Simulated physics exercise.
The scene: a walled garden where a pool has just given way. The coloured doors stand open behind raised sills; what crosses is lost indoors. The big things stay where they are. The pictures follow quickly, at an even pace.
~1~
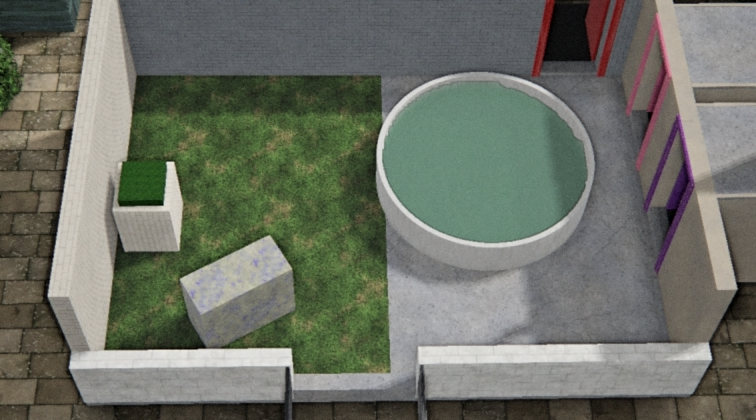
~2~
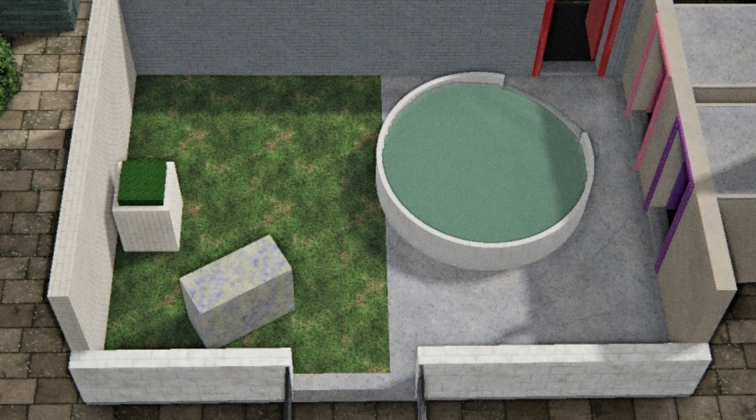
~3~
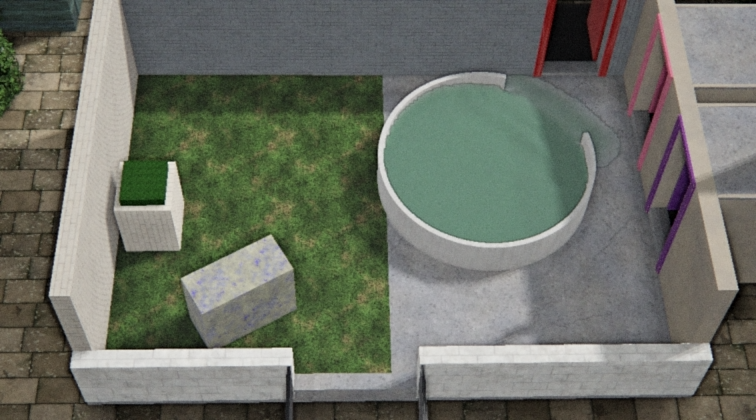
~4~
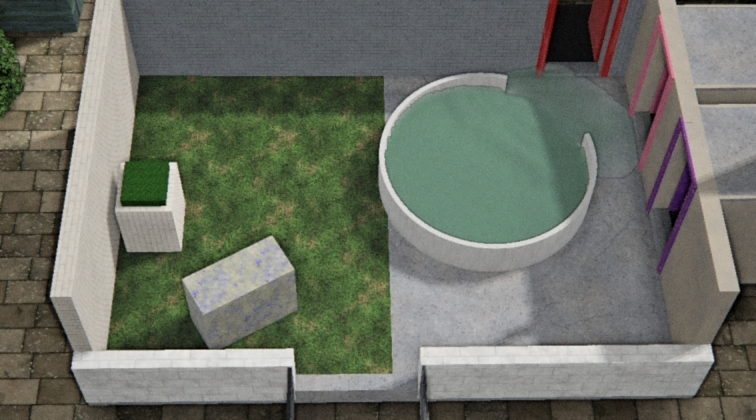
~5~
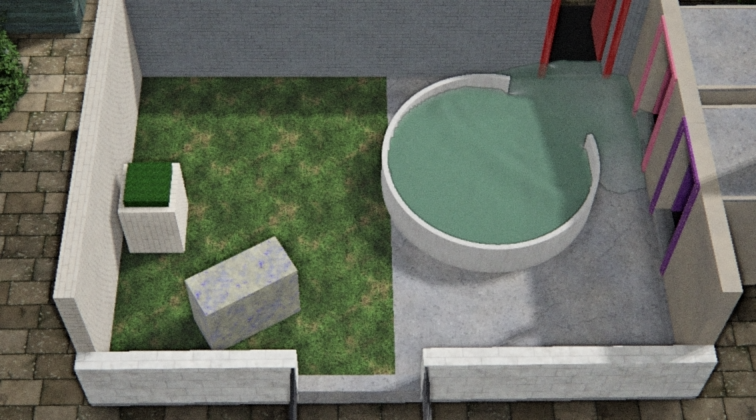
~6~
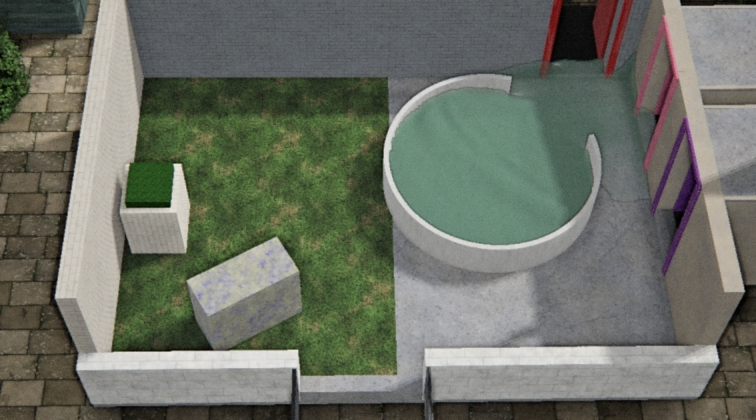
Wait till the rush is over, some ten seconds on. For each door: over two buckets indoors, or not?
The pink door lets in a lot; the purple door admits no more than that; the red door lets in a lot.
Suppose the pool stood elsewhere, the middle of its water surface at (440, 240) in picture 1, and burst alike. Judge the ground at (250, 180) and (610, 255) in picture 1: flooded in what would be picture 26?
One after the other: Free of water, flooded.
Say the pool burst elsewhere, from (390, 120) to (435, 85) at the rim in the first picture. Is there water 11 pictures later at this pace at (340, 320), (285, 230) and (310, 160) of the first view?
In that order: No water, no water, awash.
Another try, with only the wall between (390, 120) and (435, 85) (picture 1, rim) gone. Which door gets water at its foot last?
I say the purple door.
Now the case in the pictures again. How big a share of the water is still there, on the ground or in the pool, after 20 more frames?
Some 76 per cent.
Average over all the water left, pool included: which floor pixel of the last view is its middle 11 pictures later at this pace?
Around (514, 161).
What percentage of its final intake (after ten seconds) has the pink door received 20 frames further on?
Some 70 per cent.
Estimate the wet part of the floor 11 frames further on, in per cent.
Roughly 20 per cent.
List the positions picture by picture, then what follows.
Still water in the pool at (485, 159), in the first picture.
Water pours out on the pool's far side and has run to a hidden place, in the second picture.
Water pours out on the pool's far side and has run to a hidden place, in the third picture.
Water pours out on the pool's far side and has run to (637, 156), in the fourth picture.
Water pours out on the pool's far side and has run to (644, 179), in the fifth picture.
Water pours out on the pool's far side and has run to (647, 190), in the sixth picture.
A moment on, water covers 15 % of the floor; the pink door under two buckets in, the purple door wet at the sill, nothing in, the red door far over two buckets in.
Next, water covers 20 % of the floor; the pink door far over two buckets in, the purple door wet at the sill, nothing in, the red door far over two buckets in.
Then, water covers 35 % of the floor; the pink door far over two buckets in, the purple door wet at the sill, nothing in, the red door far over two buckets in.
Later, water covers 60 % of the floor; the pink door far over two buckets in, the purple door wet at the sill, nothing in, the red door far over two buckets in.
In the end, water covers 85 % of the floor; the pink door far over two buckets in, the purple door wet at the sill, nothing in, the red door far over two buckets in.
